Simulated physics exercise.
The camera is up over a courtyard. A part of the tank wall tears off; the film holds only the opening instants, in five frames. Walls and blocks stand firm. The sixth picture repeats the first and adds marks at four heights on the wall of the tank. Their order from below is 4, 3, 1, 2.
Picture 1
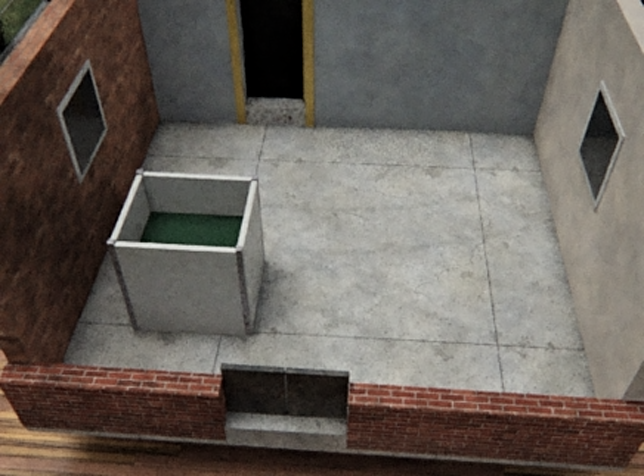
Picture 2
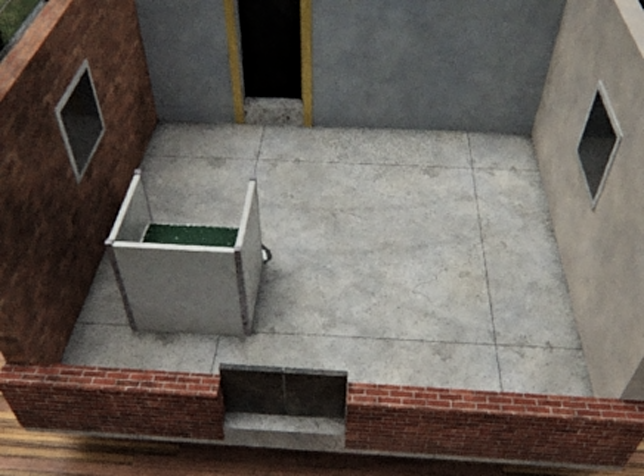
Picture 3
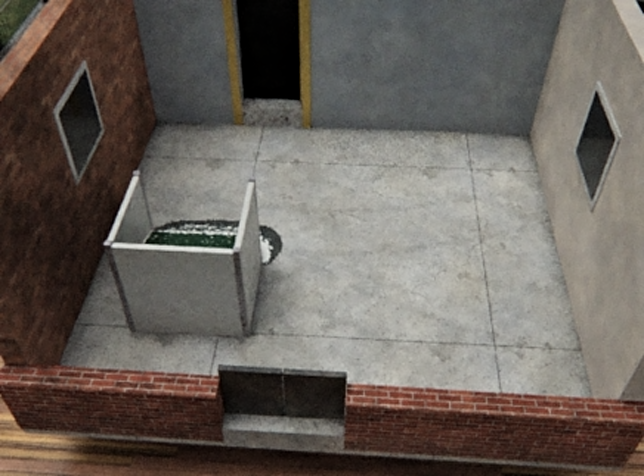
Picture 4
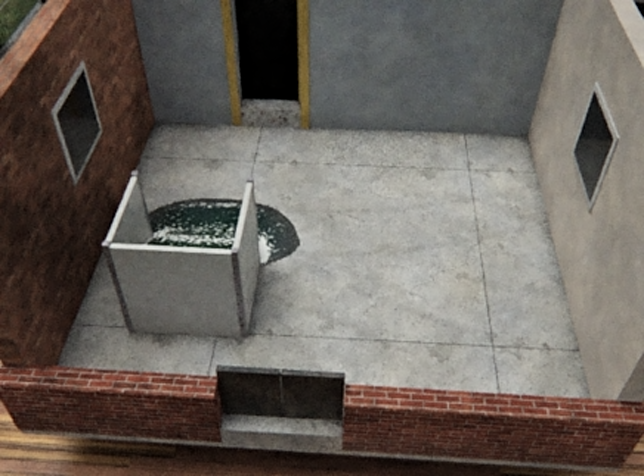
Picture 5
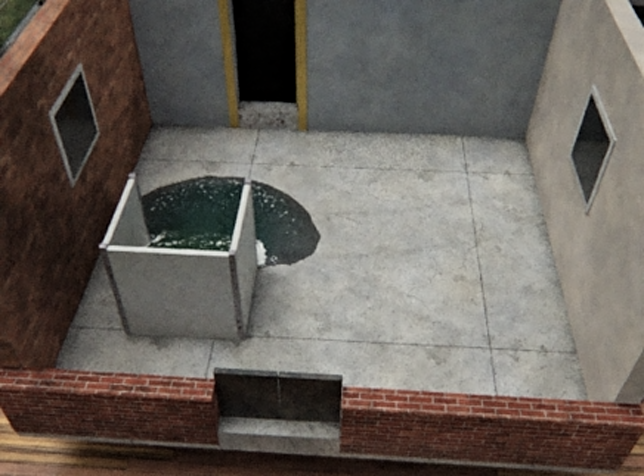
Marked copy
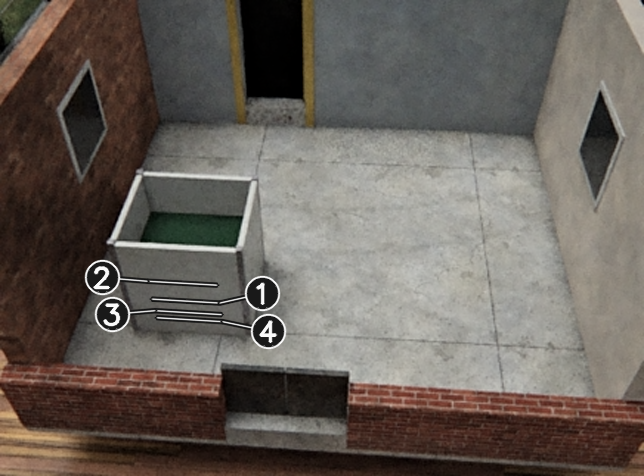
Dark green water poured out of the back of a square tank in a walled courtyard after its far side disappeared, spreading across the grey floor in a widening, rounded puddle behind and to the right.
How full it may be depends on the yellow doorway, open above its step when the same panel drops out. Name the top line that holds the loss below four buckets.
The answer is line 2.
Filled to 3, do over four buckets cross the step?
No, that is safe.
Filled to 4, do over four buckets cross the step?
No, not at all.
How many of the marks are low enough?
All four.
On the marked copy, 1 at (185, 301); 2 at (182, 283); 3 at (188, 312); 4 at (189, 319); from the bottom up 4, 3, 1, 2.
With 1, nothing gets over.
With 2, a splash gets over, under a bucket.
With 3, nothing gets over.
With 4, nothing gets over.
